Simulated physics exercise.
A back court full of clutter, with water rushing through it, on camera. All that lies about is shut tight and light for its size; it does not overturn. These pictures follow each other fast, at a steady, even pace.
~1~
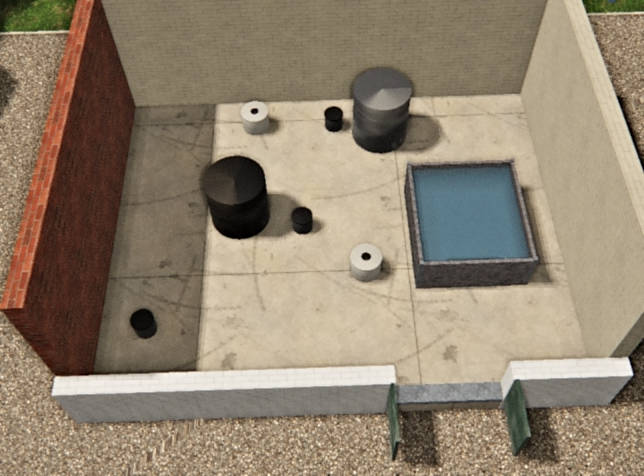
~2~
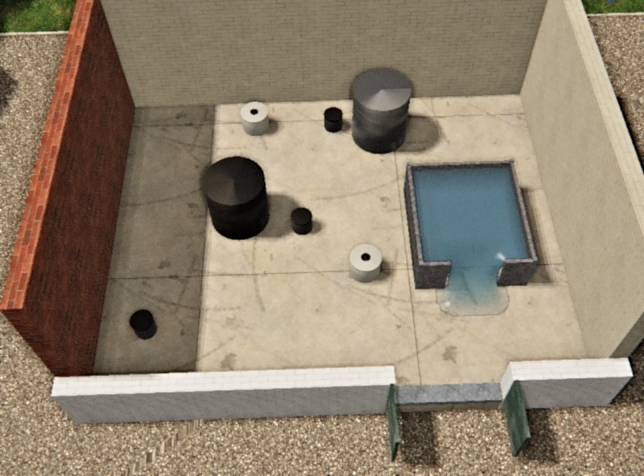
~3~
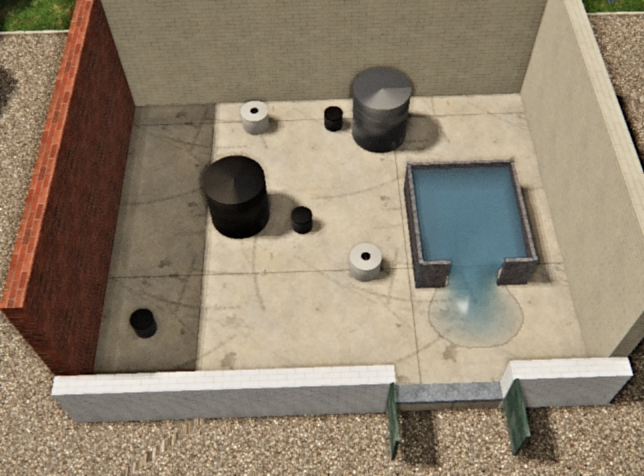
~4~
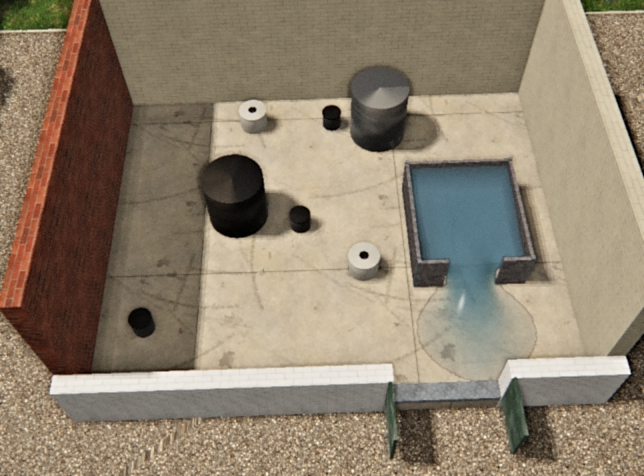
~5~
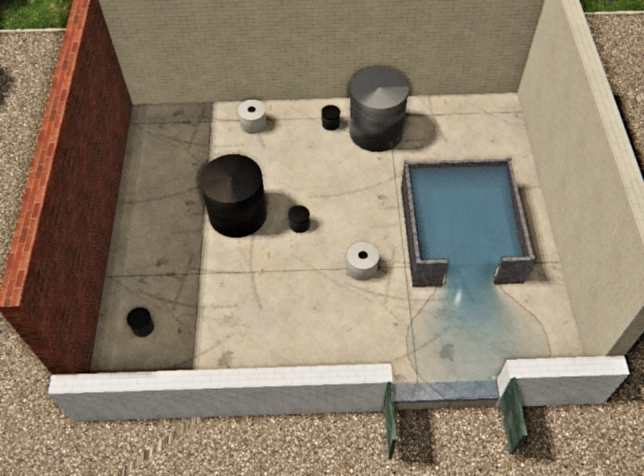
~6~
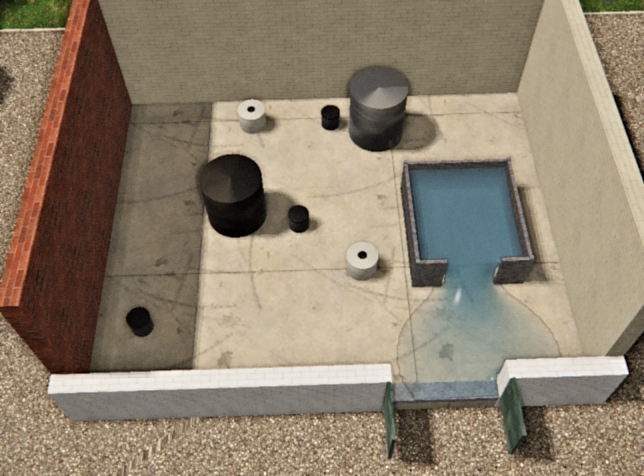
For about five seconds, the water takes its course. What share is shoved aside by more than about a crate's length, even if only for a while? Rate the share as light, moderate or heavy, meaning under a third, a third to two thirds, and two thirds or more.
Light.
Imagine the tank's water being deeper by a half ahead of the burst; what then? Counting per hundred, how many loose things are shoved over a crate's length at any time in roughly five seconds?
I'd put it near 0 percent.
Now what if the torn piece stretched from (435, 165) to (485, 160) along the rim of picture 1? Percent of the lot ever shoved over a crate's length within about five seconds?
About 20 per cent.
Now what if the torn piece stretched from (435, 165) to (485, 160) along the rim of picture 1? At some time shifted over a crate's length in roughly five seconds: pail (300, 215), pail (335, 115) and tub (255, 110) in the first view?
Taking them in order, less than that, less than that, displaced that much.
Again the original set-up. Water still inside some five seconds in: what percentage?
Something like 62 per cent, give or take.
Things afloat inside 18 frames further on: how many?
My tally gives 0.
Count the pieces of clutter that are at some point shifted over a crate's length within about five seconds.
So the number is 0.
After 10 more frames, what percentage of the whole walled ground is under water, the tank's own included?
That works out to about 25 in a hundred.
A moment on, 0 of 5 are well off their spots; 0 afloat.
Next, 0 of 5 are well off their spots; 0 afloat.
Later, 0 of 5 are well off their spots; 0 afloat.
In the end, 0 of 5 are well off their spots, and 0 have been at some point; 0 afloat.
